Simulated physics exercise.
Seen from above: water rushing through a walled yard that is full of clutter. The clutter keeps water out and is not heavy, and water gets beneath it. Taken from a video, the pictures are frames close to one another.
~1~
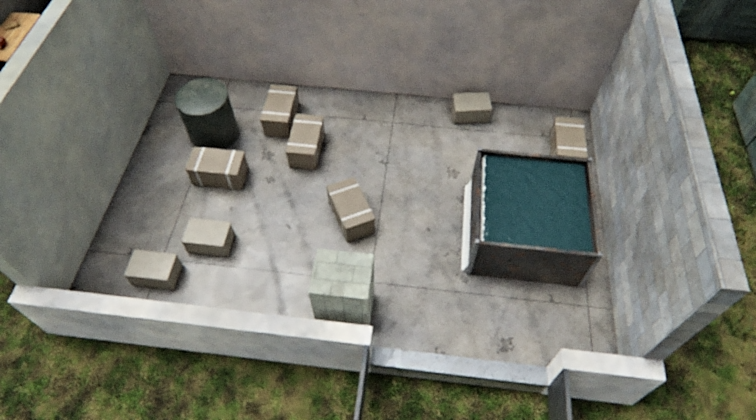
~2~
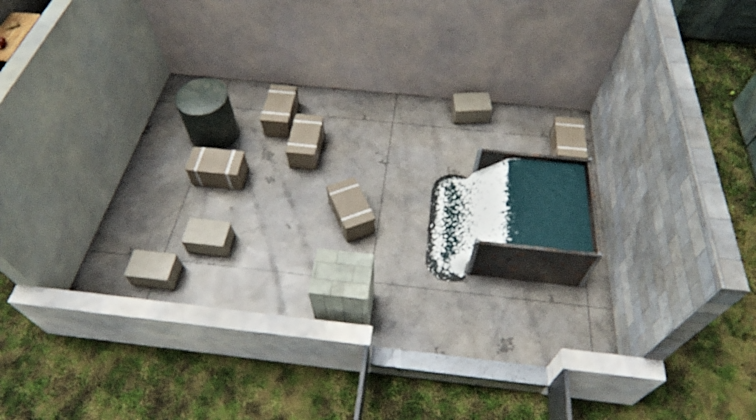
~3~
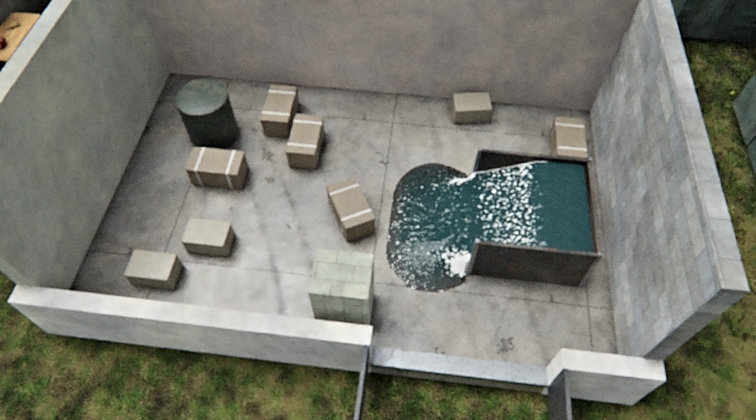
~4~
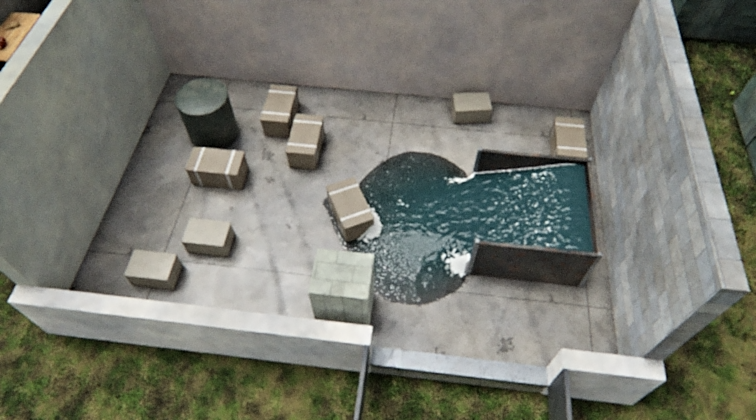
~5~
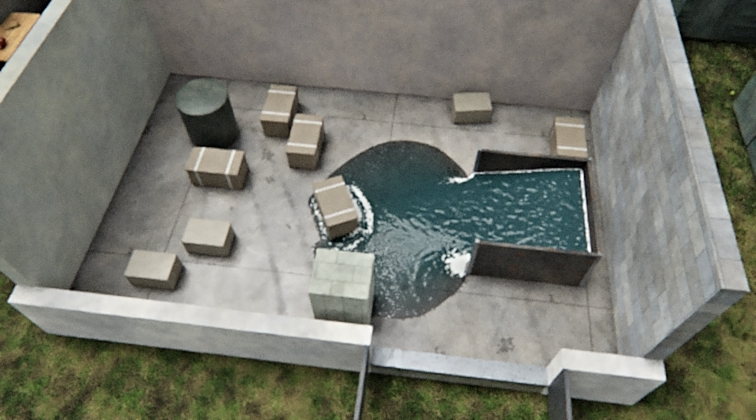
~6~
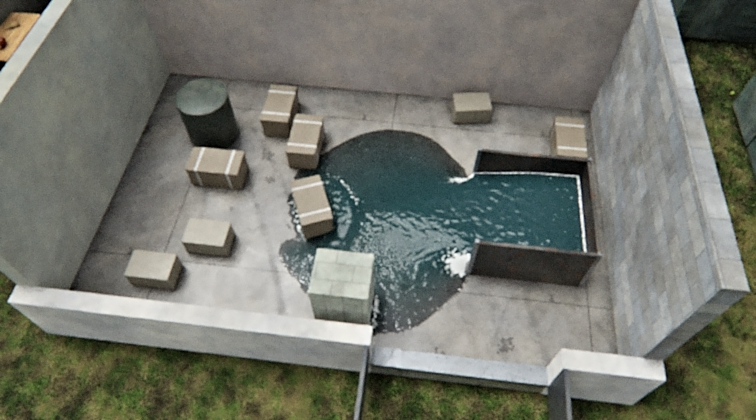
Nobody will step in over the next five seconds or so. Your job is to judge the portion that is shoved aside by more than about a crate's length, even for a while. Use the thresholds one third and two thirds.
I'd put it at two thirds or higher.
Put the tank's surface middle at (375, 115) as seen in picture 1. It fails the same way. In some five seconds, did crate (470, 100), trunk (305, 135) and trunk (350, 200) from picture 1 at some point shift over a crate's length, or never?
Lab note - in sequence: Less than that; displaced that much; less than that.
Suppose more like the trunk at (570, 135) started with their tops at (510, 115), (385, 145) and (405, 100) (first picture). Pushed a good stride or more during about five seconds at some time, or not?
Here's how it goes: Never gets far, sent far off, and lastly never gets far.
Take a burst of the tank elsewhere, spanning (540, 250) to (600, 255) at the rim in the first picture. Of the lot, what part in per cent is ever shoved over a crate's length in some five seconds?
Roughly 10 %.
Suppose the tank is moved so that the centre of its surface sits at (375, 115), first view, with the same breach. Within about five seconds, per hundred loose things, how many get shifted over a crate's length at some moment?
Roughly 60 in a hundred.
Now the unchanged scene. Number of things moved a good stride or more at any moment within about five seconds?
That adds up to 6.
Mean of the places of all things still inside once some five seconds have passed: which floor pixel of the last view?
(295, 156).
A moment on, 1 of 8 are well off their spots; 0 afloat.
Next, 6 of 8 are well off their spots; 5 afloat.
Later, 5 of 8 are well off their spots; 6 afloat.
In the end, 5 of 8 are well off their spots, and 6 have been at some point; 5 afloat.
